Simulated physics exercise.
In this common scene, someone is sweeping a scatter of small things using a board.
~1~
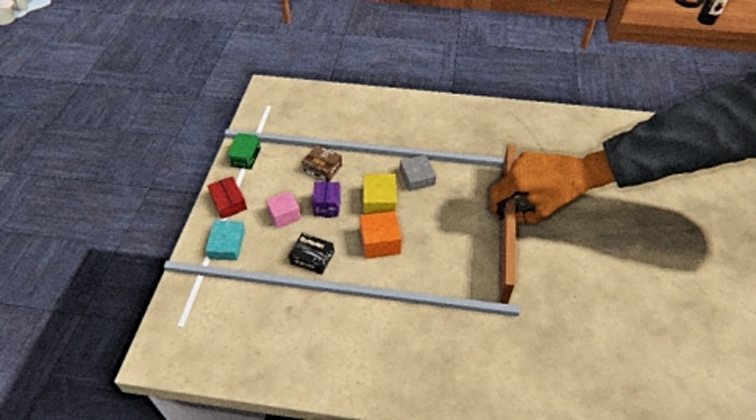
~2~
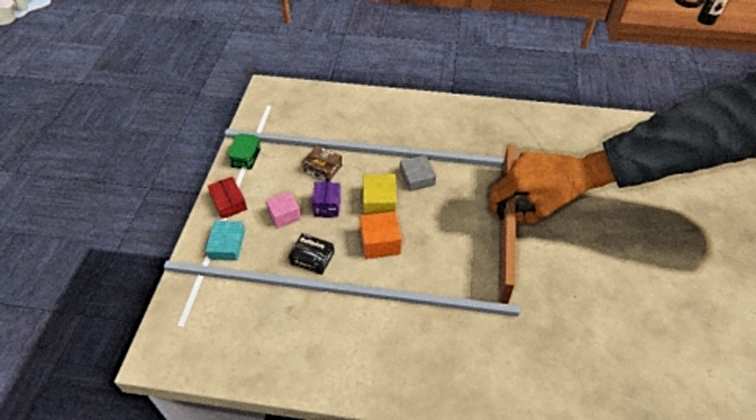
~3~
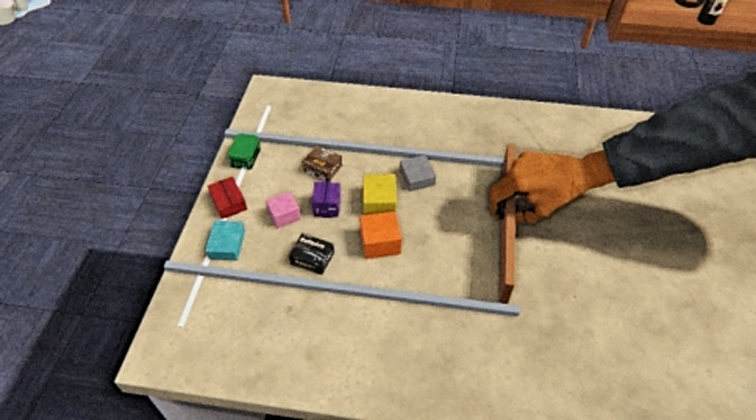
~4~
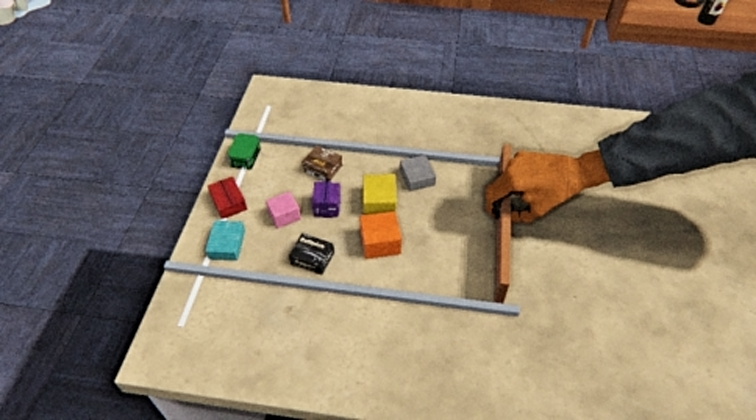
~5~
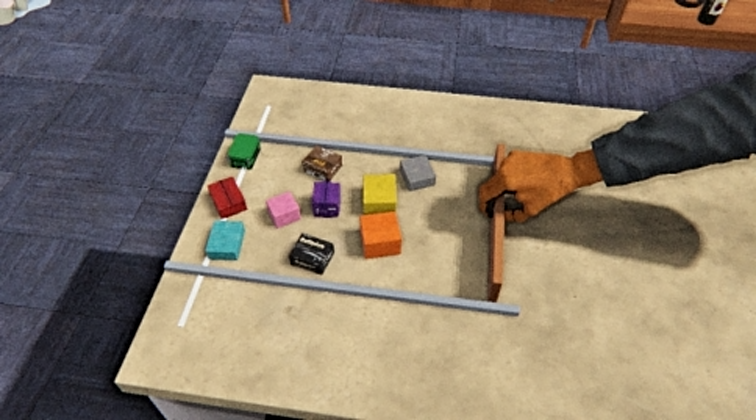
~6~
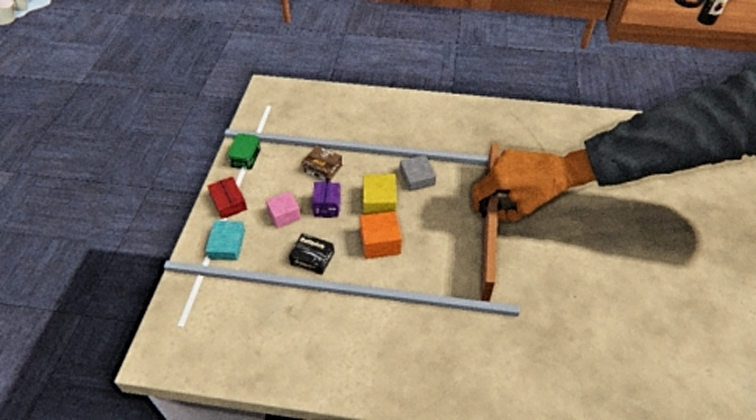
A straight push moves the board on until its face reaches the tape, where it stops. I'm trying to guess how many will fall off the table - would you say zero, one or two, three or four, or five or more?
I expect five or more pieces to come off the table.
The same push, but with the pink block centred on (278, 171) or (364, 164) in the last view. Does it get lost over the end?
In the two tries the pink block ends up below and ends up below, in that order.
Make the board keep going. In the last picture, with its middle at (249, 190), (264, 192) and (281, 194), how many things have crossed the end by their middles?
Counts by place: 2 / 2 / 0.
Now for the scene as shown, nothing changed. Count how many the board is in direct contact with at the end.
The count in contact is 4.
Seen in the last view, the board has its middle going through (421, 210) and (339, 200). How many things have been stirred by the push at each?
The count is 1 at the first point and 7 at the second.
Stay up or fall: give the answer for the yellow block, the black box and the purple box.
Each one in turn: The yellow block is spared, the black box is spared, the purple box is not spared.
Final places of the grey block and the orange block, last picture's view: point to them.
Final spots - grey block (236, 149), orange block (204, 211).
Early on, none off yet; green case at rest near (245, 152); red box at rest near (227, 198); turquoise block at rest near (226, 241).
Finally, the number that fall off is five or more; lost, purple box, brown box, pink block, turquoise block, red box and green case.
